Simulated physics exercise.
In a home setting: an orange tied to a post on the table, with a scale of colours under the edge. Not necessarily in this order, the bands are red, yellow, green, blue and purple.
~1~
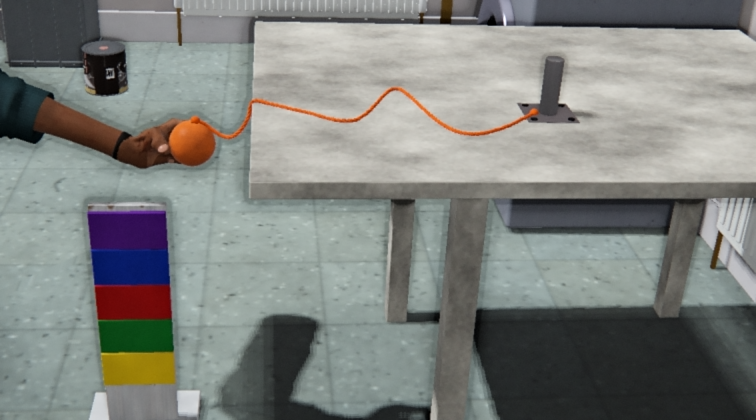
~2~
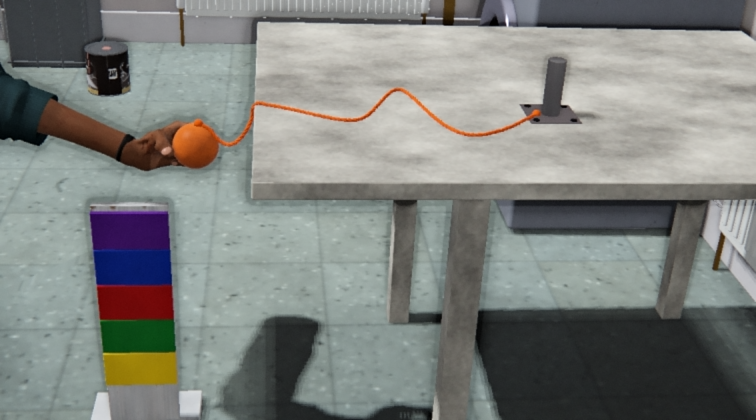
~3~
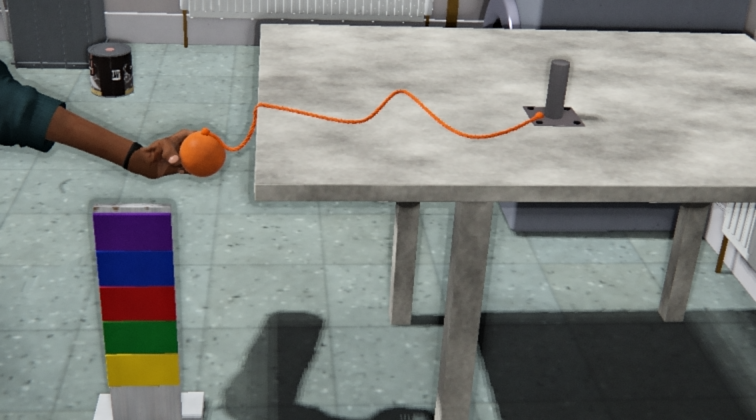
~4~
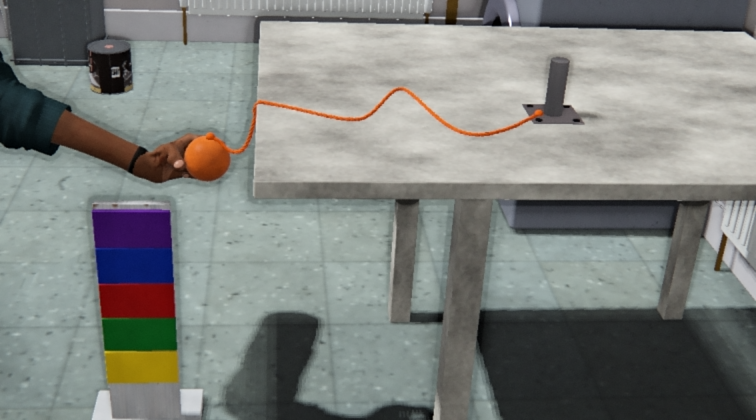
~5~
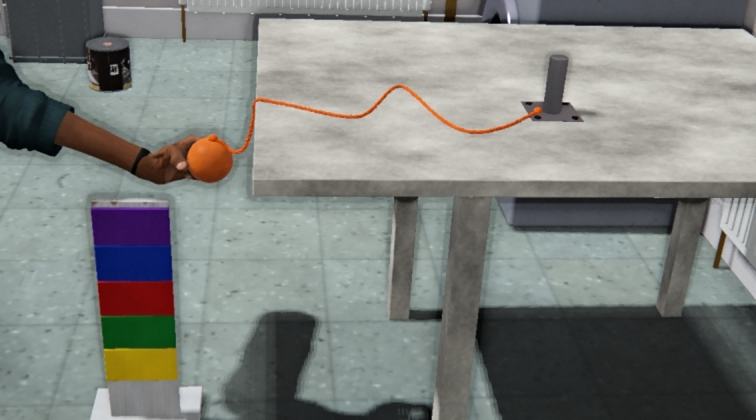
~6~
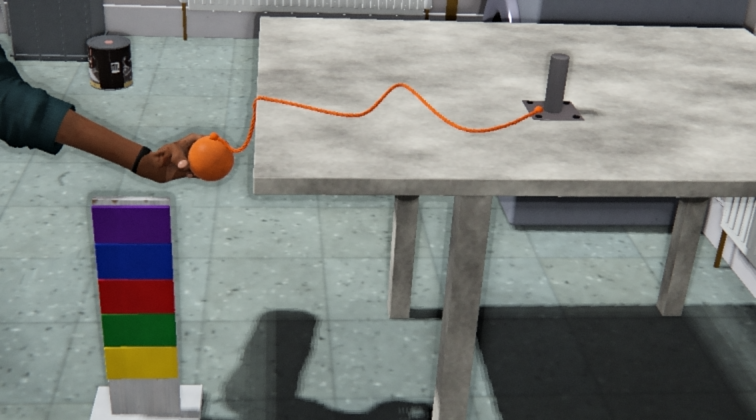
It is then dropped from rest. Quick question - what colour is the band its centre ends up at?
It's the green band.
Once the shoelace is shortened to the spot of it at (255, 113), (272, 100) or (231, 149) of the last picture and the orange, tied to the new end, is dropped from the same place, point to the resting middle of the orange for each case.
The three cuts give roughly (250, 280), (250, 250) and (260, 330) respectively.
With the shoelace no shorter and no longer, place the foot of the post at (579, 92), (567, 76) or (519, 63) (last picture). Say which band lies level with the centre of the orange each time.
Readings, in order: Red - red - green.
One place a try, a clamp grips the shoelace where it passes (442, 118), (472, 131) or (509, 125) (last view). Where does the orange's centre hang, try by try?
First (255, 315), next (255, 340), last (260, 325).
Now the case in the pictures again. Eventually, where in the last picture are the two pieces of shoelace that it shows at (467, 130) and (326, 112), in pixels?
At (434, 103) for the first, at (258, 174) for the second.
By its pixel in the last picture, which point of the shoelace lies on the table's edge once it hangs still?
Near pixel (382, 99).
Early on, orange near (275, 340); level with green.
Midway, orange near (252, 325); level with green.
Finally, orange near (260, 331); level with green. The green one.
